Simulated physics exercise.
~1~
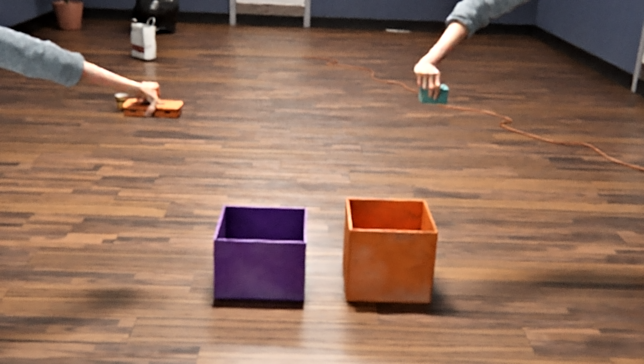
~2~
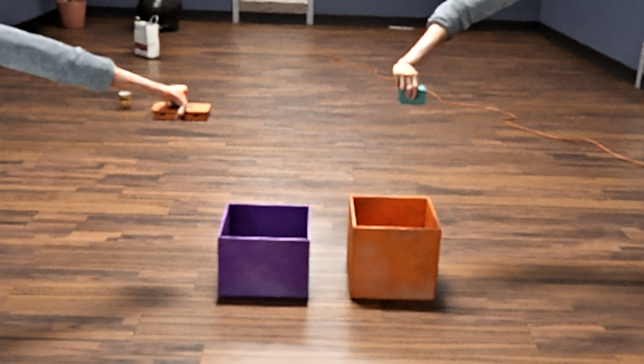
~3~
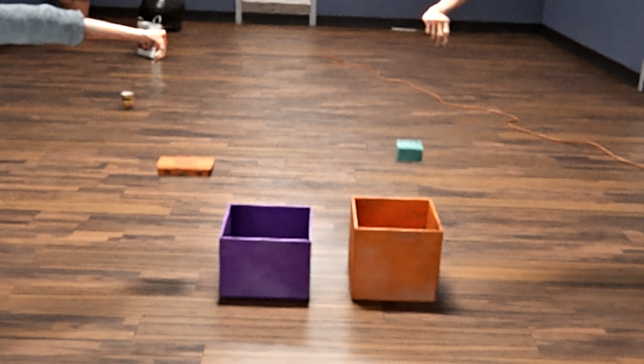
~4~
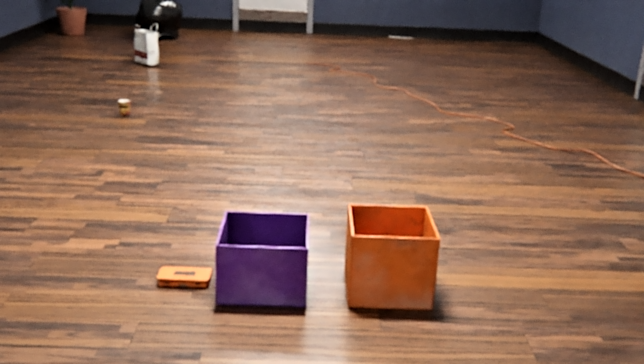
Two hands release an orange case that misses the boxes and a turquoise block that disappears.
